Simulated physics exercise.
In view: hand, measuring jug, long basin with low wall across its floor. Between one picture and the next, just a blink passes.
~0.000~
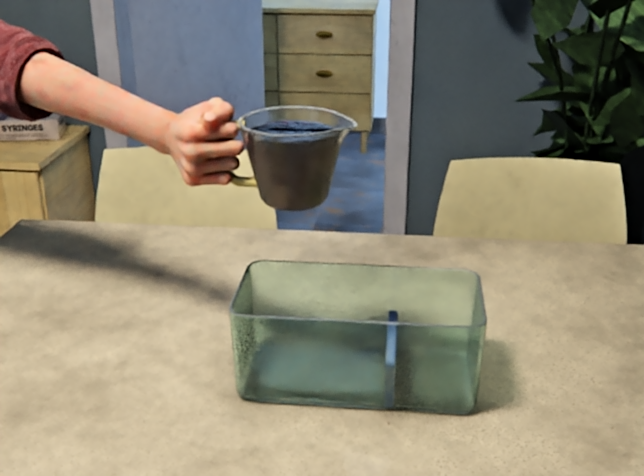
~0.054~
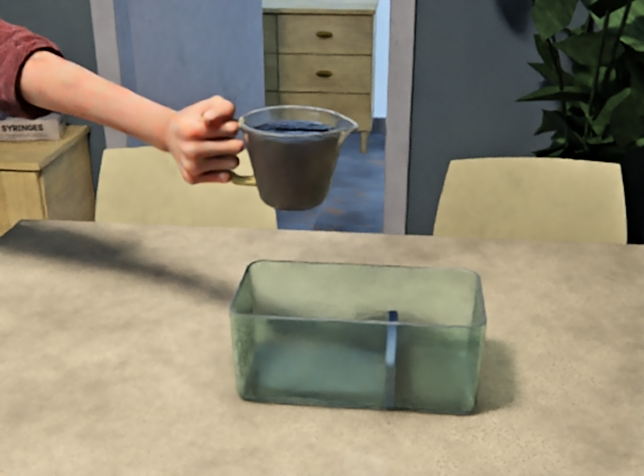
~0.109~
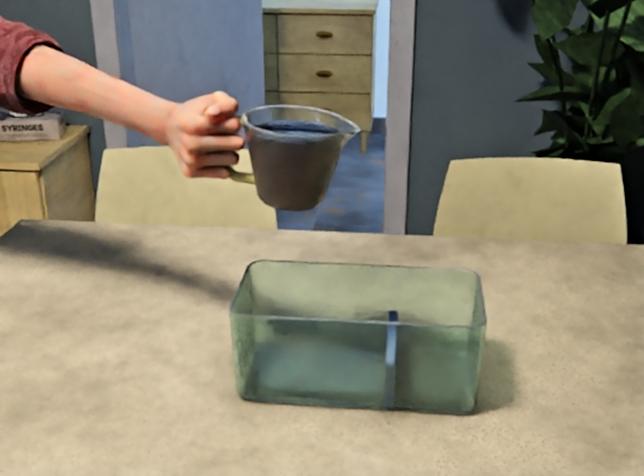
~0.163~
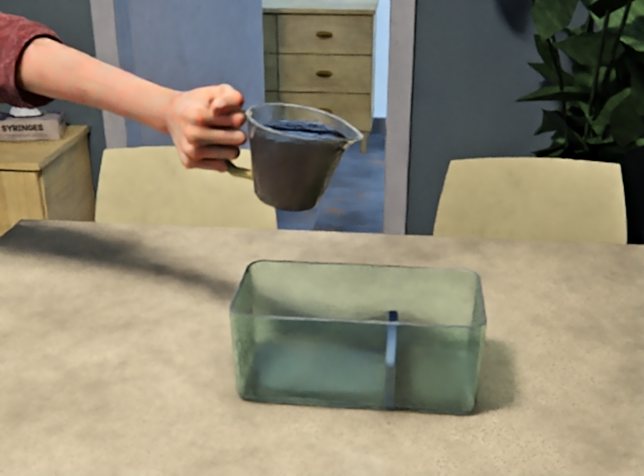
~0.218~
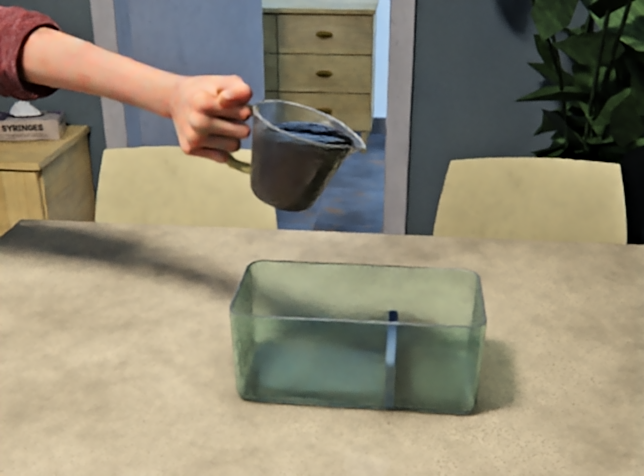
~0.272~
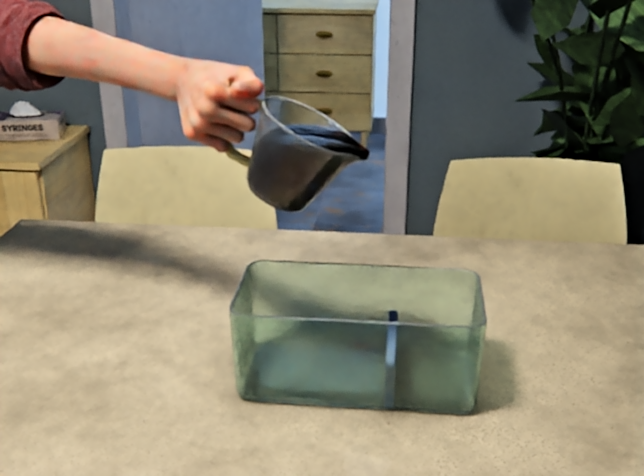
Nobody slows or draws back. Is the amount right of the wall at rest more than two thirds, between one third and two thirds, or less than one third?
It is more than two thirds.
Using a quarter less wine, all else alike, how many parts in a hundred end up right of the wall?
Roughly 65 in a hundred.
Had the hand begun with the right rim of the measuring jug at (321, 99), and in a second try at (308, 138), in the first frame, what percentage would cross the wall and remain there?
Roughly 20 % and 5 %.
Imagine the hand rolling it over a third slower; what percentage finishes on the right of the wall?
I'd say roughly 80 in every hundred ends up there.
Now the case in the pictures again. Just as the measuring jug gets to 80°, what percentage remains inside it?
Some 50 per cent has not yet come out.
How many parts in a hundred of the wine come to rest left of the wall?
Roughly 25 %.
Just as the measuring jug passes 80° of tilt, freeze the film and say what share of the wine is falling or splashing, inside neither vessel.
Share: Approx. 35 %.
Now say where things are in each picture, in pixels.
It leans 0°; its right rim is at (357, 124); the wine meets the walls at (247, 130) and (343, 133); the long basin's rim runs from (240, 287) to (482, 299); the wall's top is at (392, 338), in the first frame.
It leans 1°; its right rim is at (358, 125); the wine meets the walls at (248, 130) and (343, 134), in the second frame.
It leans 5°; its right rim is at (360, 129); the wine meets the walls at (250, 129) and (344, 135), in the third frame.
It leans 11°; its right rim is at (363, 136); the wine meets the walls at (253, 128) and (349, 138), in the fourth frame.
It leans 19°; its right rim is at (366, 146); the wine meets the walls at (257, 132) and (357, 140), in the fifth frame.
It leans 28°; its right rim is at (368, 157); the wine meets the walls at (259, 136) and (363, 151); 1 per cent is over the edge, in the sixth frame.
A moment on, the measuring jug is tipped on its side and 48 per cent is still to pour, 1 is left of the wall and 19 right of it.
Next, the measuring jug is tipped on its side and 9 per cent is still to pour, 10 is left of the wall and 64 right of it.
Then the measuring jug is tipped on its side and 1 per cent is still to pour, 22 is left of the wall and 74 right of it.
Later the measuring jug is tipped on its side and 0 per cent is still to pour, 24 is left of the wall and 74 right of it.
In the end 24 per cent lies left of the wall, 74 right of it and 1 outside.
